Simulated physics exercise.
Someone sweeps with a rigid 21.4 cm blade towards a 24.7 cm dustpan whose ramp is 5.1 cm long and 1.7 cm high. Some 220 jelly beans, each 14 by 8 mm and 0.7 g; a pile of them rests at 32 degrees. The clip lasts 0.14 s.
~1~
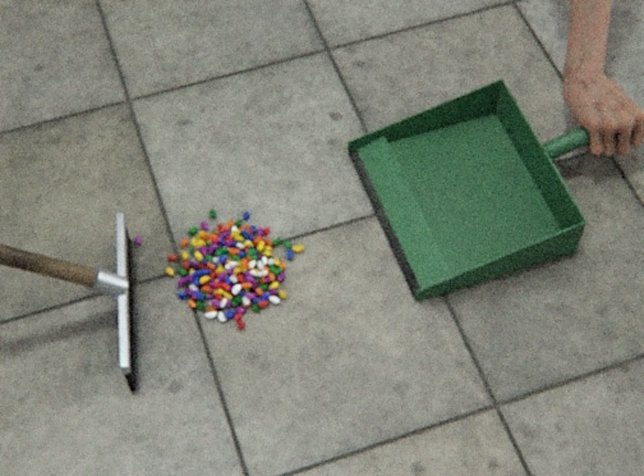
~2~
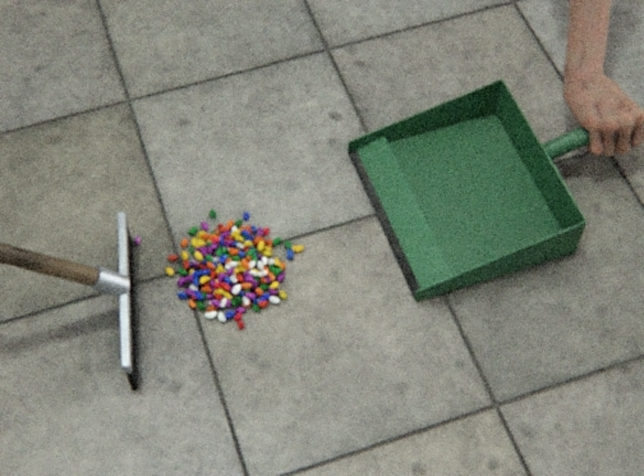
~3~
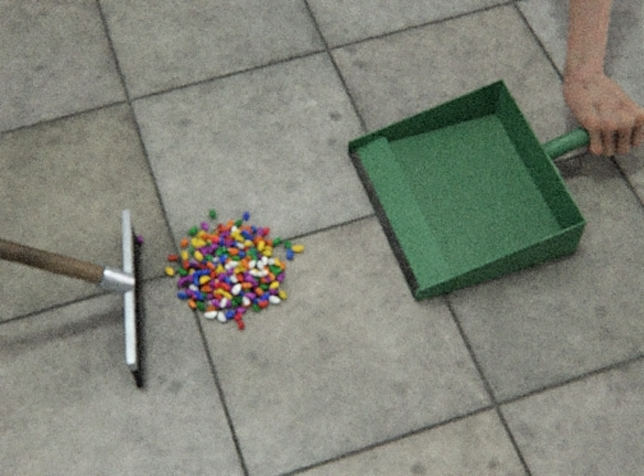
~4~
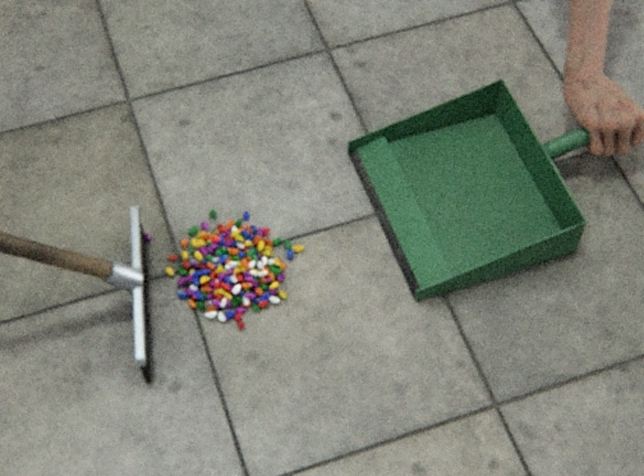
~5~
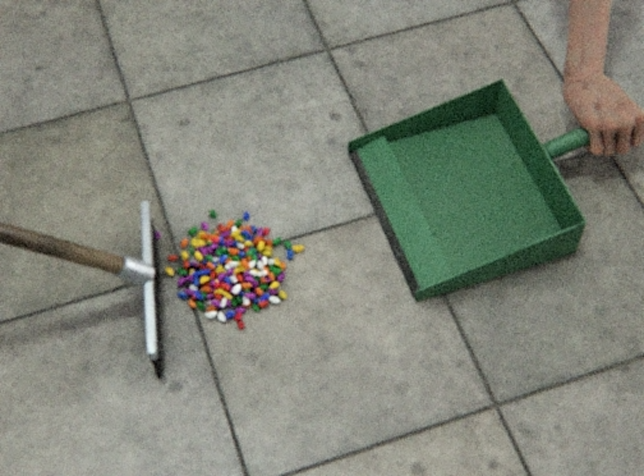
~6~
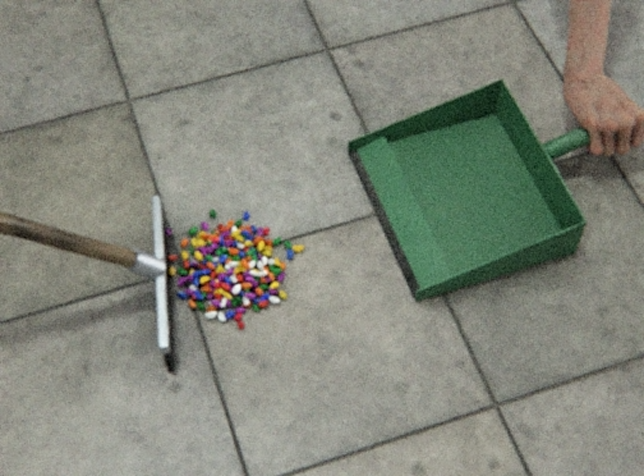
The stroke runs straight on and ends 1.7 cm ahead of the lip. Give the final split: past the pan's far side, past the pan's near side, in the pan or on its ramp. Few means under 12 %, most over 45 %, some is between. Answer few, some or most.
Past the pan's far side: Few; past the pan's near side: Few; in the pan or on its ramp: Some.
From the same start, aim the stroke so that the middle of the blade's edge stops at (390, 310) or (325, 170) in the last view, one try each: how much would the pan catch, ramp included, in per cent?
Some 20 and 5 per cent.
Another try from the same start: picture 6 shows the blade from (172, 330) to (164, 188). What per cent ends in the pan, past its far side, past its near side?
Pan 10, far 10, near 5.
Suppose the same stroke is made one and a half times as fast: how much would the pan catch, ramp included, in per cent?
Then about 35 per cent.
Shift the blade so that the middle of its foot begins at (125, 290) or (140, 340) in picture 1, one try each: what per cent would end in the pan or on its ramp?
Some 15 and 25 per cent.
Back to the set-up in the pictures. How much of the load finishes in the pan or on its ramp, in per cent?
Some 20 per cent.
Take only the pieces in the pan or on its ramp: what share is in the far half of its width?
Roughly 80 per cent.
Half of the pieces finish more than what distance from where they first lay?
About 20 cm.
Then, 0.22 s after the last picture, middle of the blade 16 cm from the lip; 0 % over the lip, far side 0 %, near side 0 %.
Then, 0.37 s after the last picture, middle of the blade 8 cm from the lip; 0 % over the lip, far side 0 %, near side 0 %.
Then, 0.64 s after the last picture, middle of the blade 4 cm from the lip; 20 % over the lip, far side 0 %, near side 5 %.
In the end, far side 0 %, near side 5 %, pan 20 %, in front of the lip or behind the blade 75 %.
